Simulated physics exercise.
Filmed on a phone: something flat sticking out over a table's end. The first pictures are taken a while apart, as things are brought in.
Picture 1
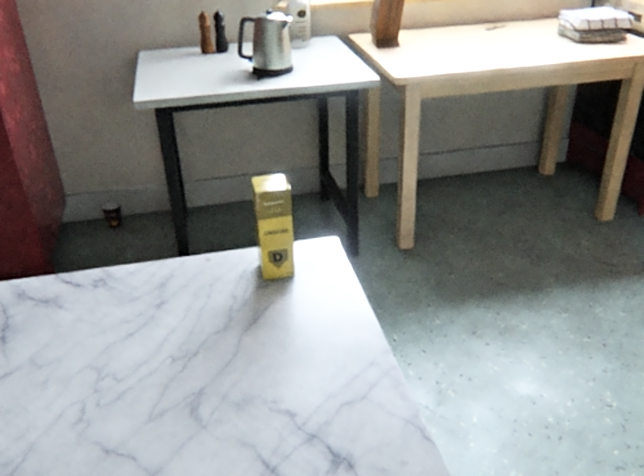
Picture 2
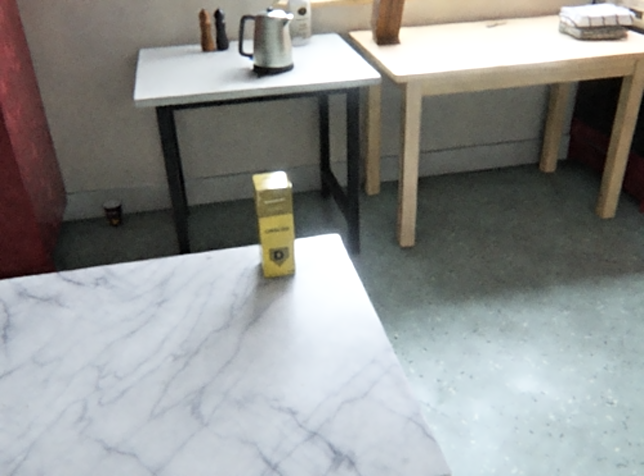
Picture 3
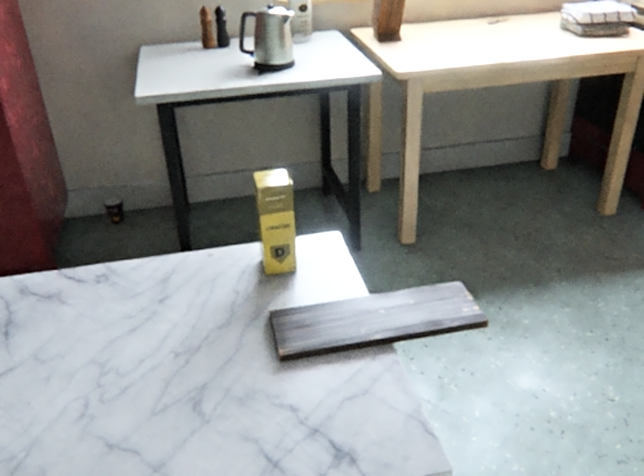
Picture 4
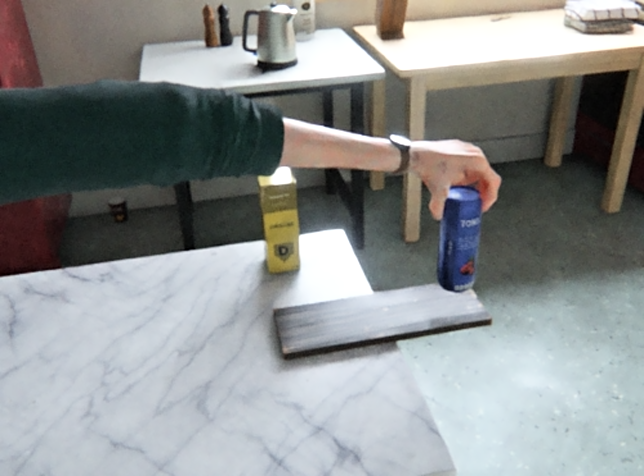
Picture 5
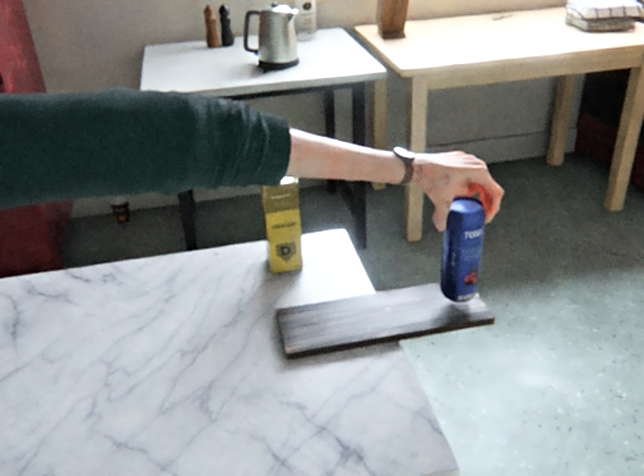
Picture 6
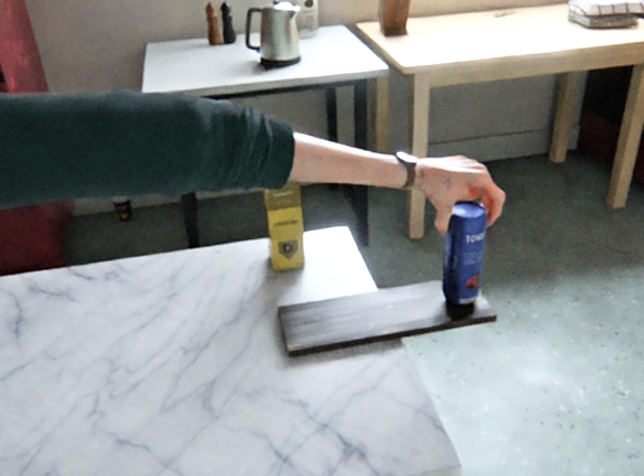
To begin with, a yellow carton stands alone near the corner of a marble-patterned table. Then a dark flat board lies across the table's edge, jutting out to the right. An arm in a green sleeve reaches in from the left and lowers a blue can onto the board's overhanging end, still gripping it.
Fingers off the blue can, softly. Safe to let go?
The plank goes over.
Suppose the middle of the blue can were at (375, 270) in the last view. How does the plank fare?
Then it holds.
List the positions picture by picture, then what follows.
The last thing is not in view yet; yellow carton (274, 228), in the first picture.
The last thing is not in view yet; yellow carton (275, 226), in the second picture.
The last thing is not in view yet; yellow carton (276, 223), in the third picture.
Coming down; blue can (459, 241); yellow carton (279, 221), in the fourth picture.
Coming down; blue can (462, 251); yellow carton (281, 221), in the fifth picture.
Set down, still held; blue can (464, 255); yellow carton (284, 219), in the sixth picture.
Then, 0.40 s past the last view, blue can now down on the floor or falling; black plank rocked 75° from its first pose.
Then, 0.60 s past the last view, black plank now down on the floor or falling.
Then, 0.80 s past the last view, things are still on the move.
Finally, down on the floor or falling, blue can and black plank; yellow carton still in place. The plank comes down.
